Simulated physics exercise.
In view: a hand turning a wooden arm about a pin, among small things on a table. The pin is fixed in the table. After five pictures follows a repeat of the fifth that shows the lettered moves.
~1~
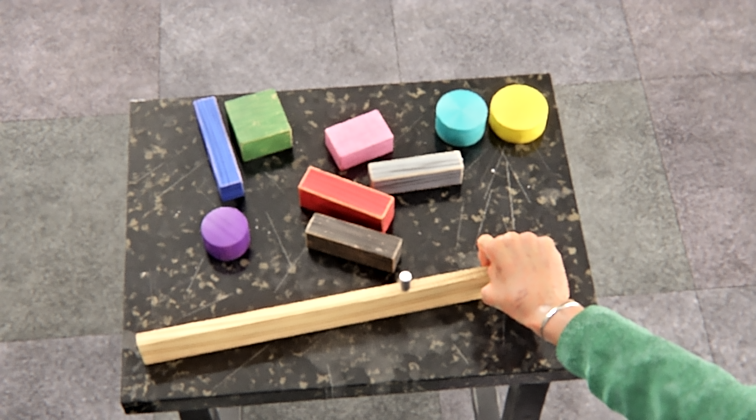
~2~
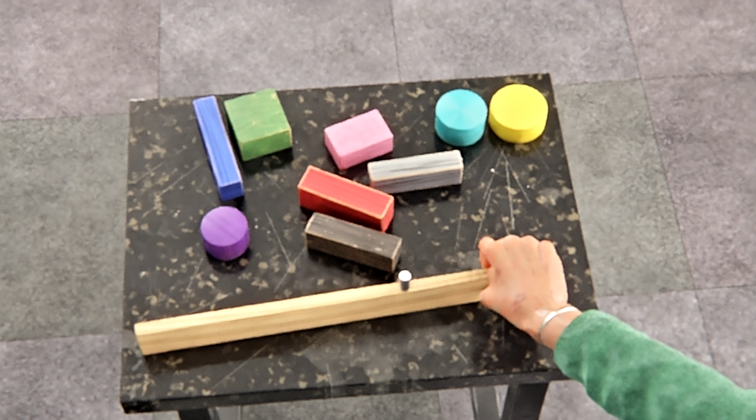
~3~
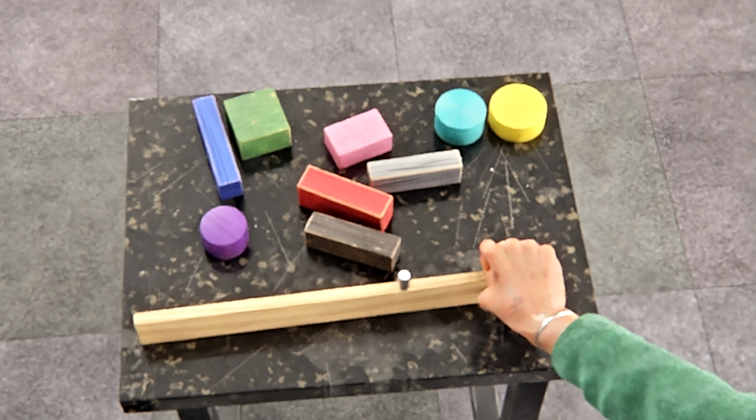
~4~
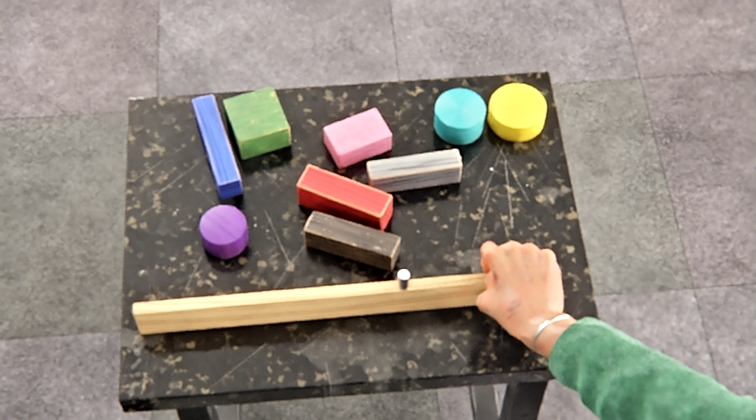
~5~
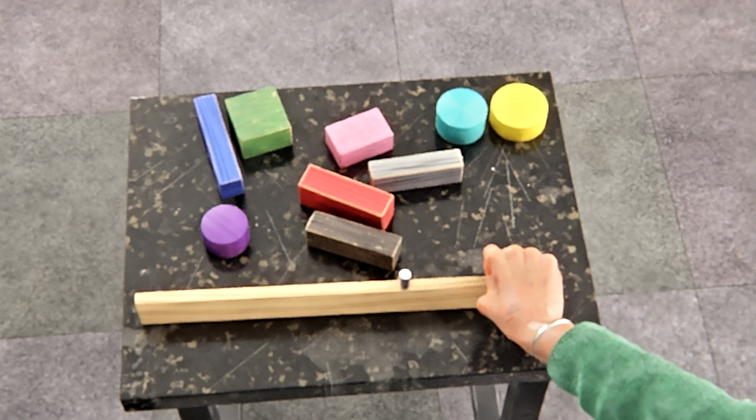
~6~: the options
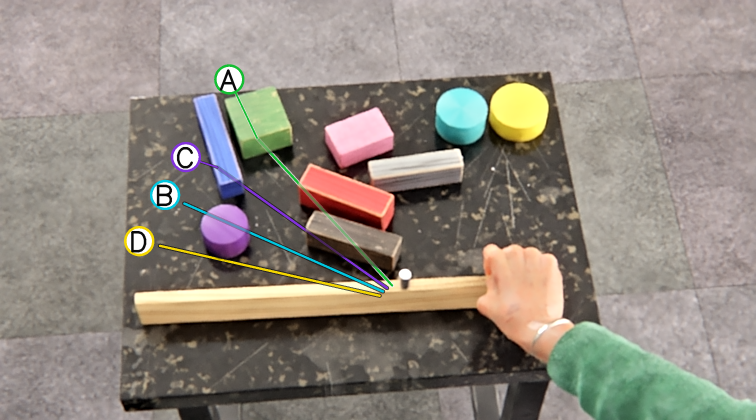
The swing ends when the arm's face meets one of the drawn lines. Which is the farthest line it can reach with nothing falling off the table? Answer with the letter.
A.
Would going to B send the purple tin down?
No.
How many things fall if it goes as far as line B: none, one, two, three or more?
By then, none.
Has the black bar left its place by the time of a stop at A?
Yes.
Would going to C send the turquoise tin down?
No.
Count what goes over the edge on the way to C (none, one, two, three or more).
By then, none.
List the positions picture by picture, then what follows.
In the first frame, turquoise tin (461, 118); grey stick (415, 174); arm (267, 314).
In the second frame, arm (266, 309); red stick (346, 201).
In the third frame, arm (264, 304); blue stick (217, 148).
In the fourth frame, arm (264, 297); green block (257, 123).
In the fifth frame, arm (265, 292); turquoise tin (461, 116); grey stick (415, 172); black bar (354, 240).
On the marked copy, A at (322, 209); B at (282, 247); C at (299, 226); D at (268, 271).
With A. Early on, arm (273, 249); purple tin (228, 225); yellow tin (518, 113).
Further on, arm (298, 212); green block (261, 120); blue stick (217, 129).
At the end, arm (321, 193); green block (278, 93); blue stick (232, 112); nothing has fallen.
As for the rest, B is safe but short; C is safe but short; D is safe but short.
